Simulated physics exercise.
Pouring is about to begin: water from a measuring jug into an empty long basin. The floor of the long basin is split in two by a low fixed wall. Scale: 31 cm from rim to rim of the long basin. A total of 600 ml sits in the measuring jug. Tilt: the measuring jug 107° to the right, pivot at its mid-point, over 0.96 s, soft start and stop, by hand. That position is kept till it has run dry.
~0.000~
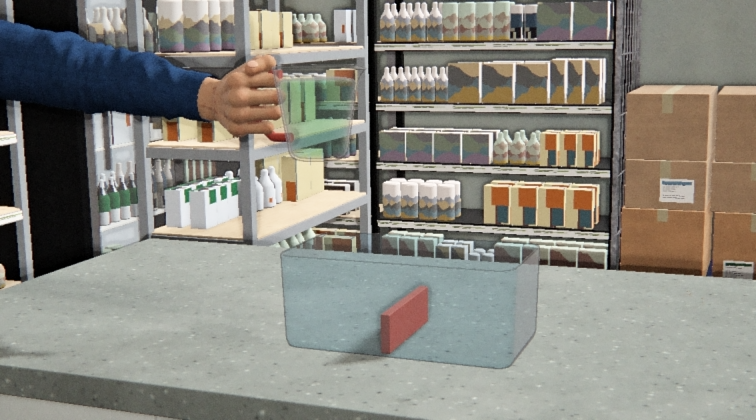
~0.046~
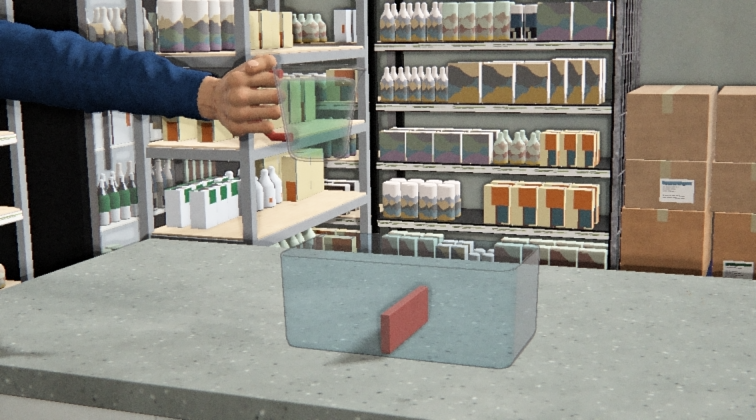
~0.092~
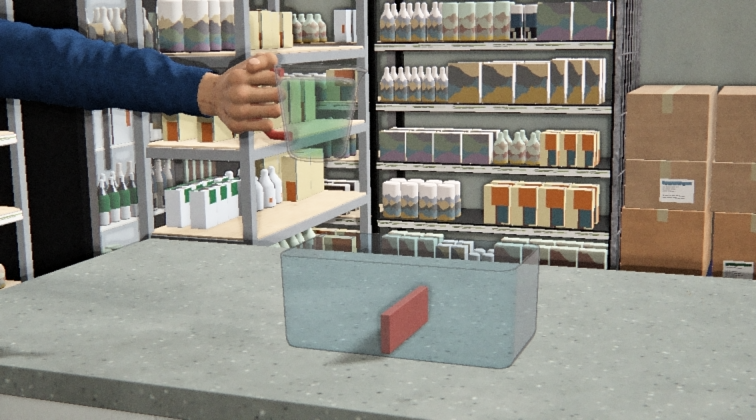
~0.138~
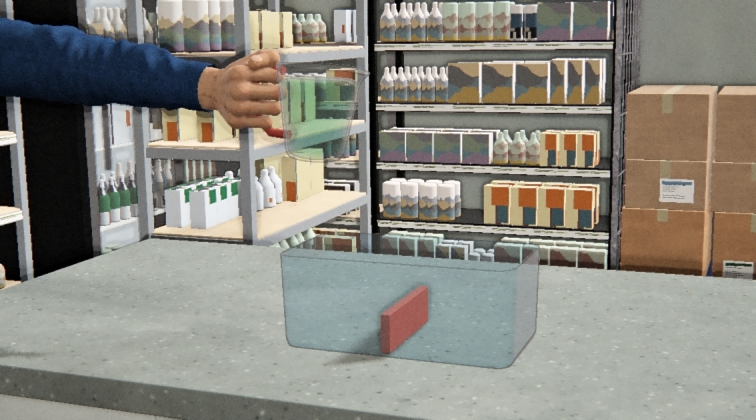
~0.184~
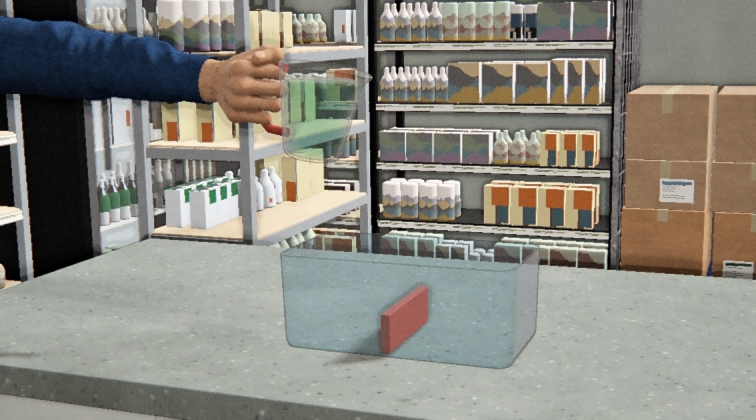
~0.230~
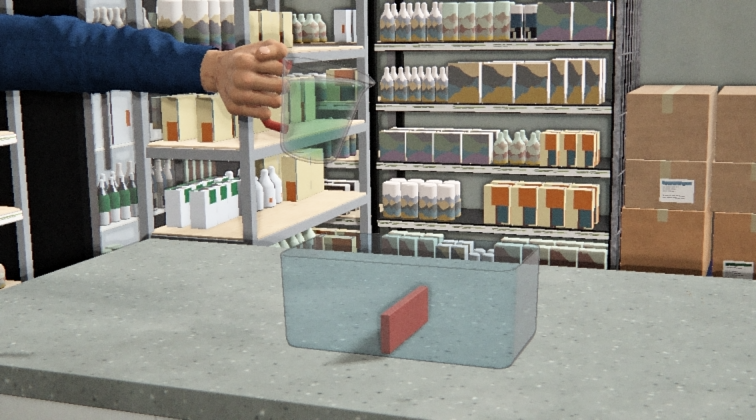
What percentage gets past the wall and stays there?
About 84 per cent.
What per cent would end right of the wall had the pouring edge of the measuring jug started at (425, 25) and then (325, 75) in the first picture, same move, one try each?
In order, 65 and 10 per cent.
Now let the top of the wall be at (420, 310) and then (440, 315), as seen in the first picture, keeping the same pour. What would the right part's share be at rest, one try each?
I'd say 65 percent on the first go, 20 percent on the next.
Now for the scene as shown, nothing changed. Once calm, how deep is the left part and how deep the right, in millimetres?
Left part about 4 mm deep, right part about 22 mm deep.
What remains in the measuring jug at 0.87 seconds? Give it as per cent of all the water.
Near 14 percent, more or less.
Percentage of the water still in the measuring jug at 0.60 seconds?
Some 70 % of it is still there.
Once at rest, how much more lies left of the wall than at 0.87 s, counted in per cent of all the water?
I'd say near 12 percent.
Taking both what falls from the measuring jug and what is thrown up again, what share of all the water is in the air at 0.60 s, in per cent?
Estimate: Some 24 % of the total.
By 0.60 s the tilt is 74° and 69 per cent is still to pour, 0 is left of the wall and 6 right of it.
By 0.87 s the tilt is 105° and 14 per cent is still to pour, 2 is left of the wall and 61 right of it.
By 1.15 s the tilt is 107° and 0 per cent is still to pour, 14 is left of the wall and 84 right of it.
By 1.46 s the tilt is 107° and 0 per cent is still to pour, 14 is left of the wall and 84 right of it.
At rest 14 per cent lies left of the wall, 84 right of it and 2 outside.
